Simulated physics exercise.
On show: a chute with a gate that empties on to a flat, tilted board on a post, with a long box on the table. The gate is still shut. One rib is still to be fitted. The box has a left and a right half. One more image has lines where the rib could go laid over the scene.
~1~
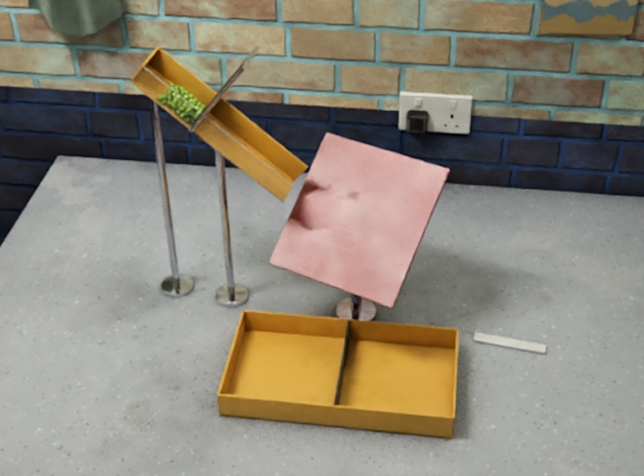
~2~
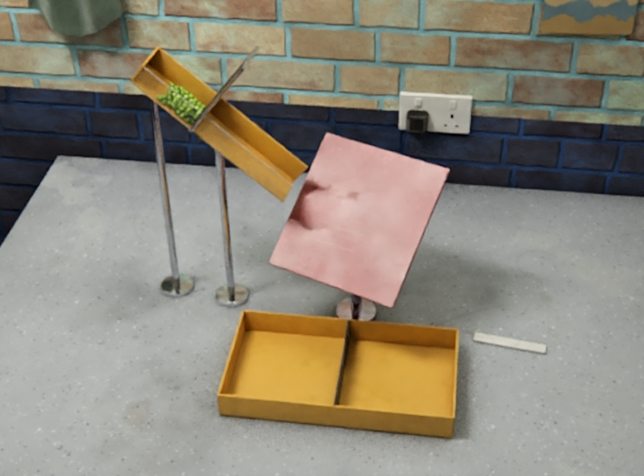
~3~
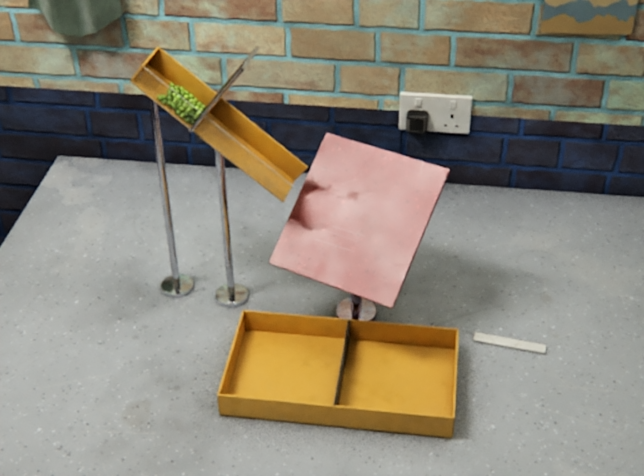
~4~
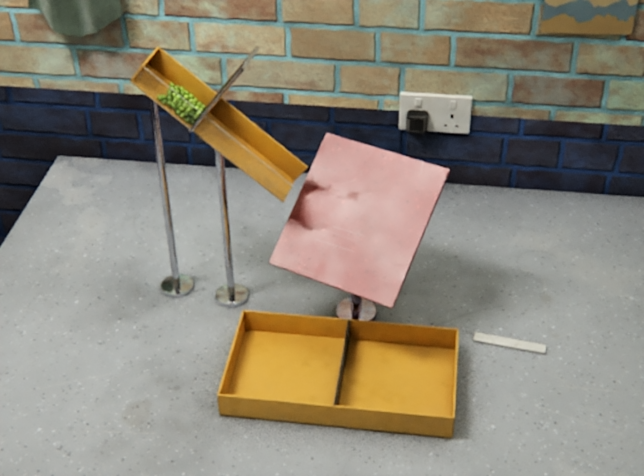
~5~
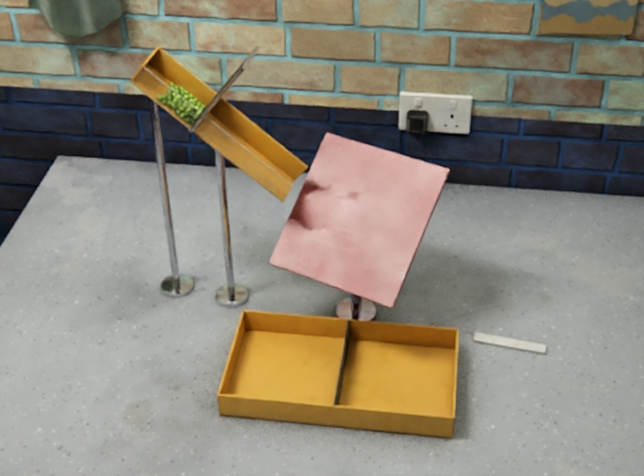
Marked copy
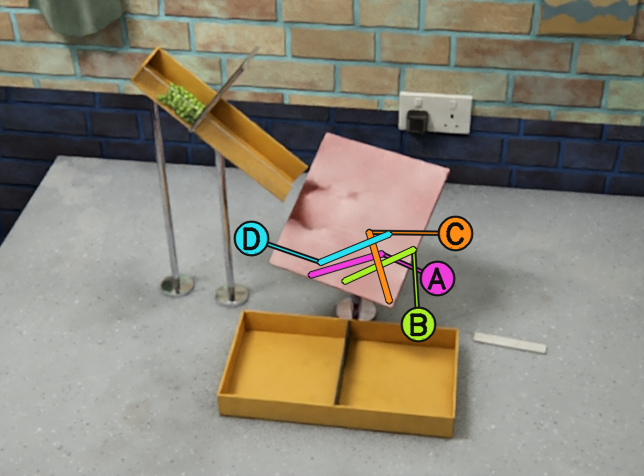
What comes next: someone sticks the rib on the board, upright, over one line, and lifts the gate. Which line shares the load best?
Go for C.
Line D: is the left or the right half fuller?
More lands on the left.
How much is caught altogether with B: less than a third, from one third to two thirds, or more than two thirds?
Line B gives more than two thirds.
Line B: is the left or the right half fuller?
More lands on the left.
On the marked copy, line A from (381, 253) to (311, 274); line B from (413, 249) to (344, 281); line C from (369, 232) to (389, 300); line D from (388, 234) to (320, 262).
Choosing A, of what is caught, most in the left half, a small part in the right.
Choosing B, of what is caught, nearly all in the left half, a small part in the right.
Choosing C, of what is caught, about a third in the left half, about two thirds in the right.
Choosing D, of what is caught, nearly all in the left half, a stray few in the right.
